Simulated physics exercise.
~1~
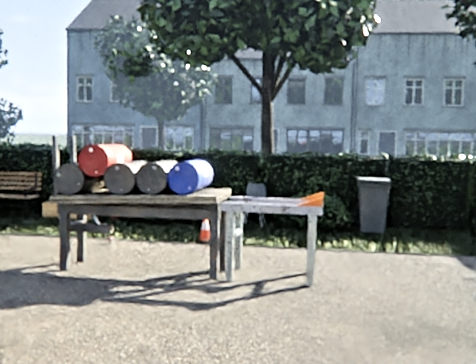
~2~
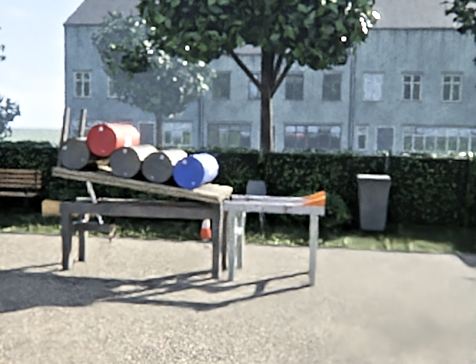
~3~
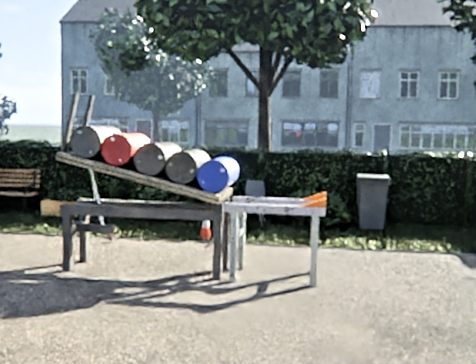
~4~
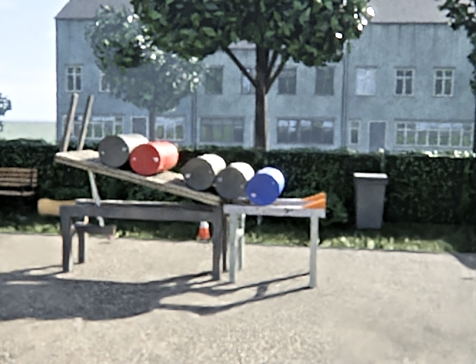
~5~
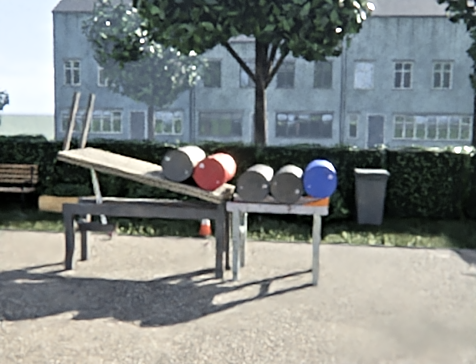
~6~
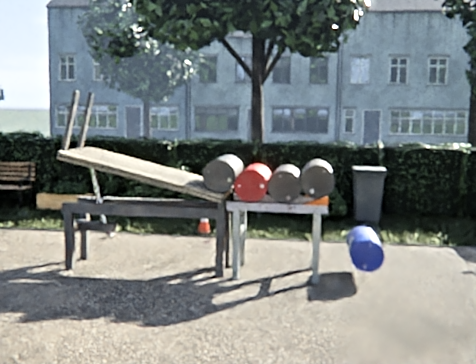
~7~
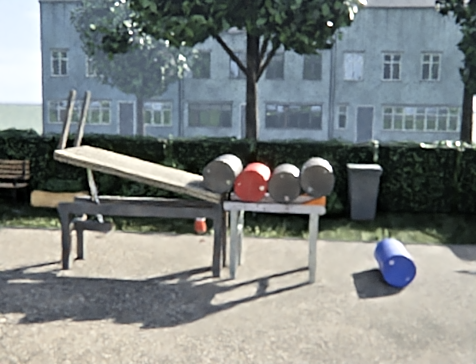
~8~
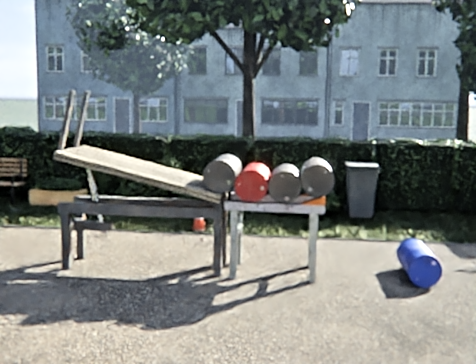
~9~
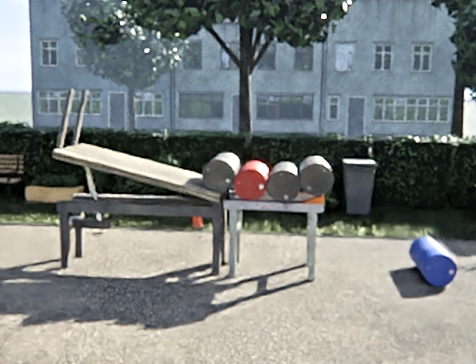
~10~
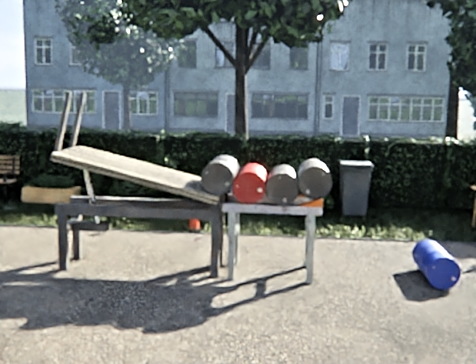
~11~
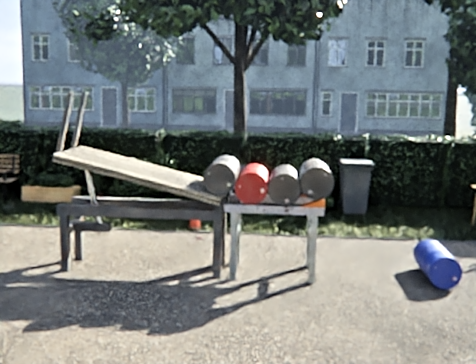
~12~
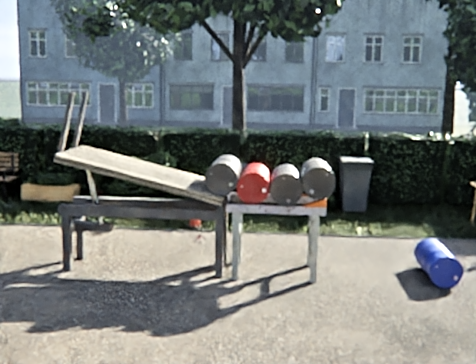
In this clip, a wooden deck tilts down to the right, sending five drums rolling toward an adjoining rack; the blue one leads, drops off the far end and rolls right along the ground before stopping, while the red and three grey drums come to rest on the rack.
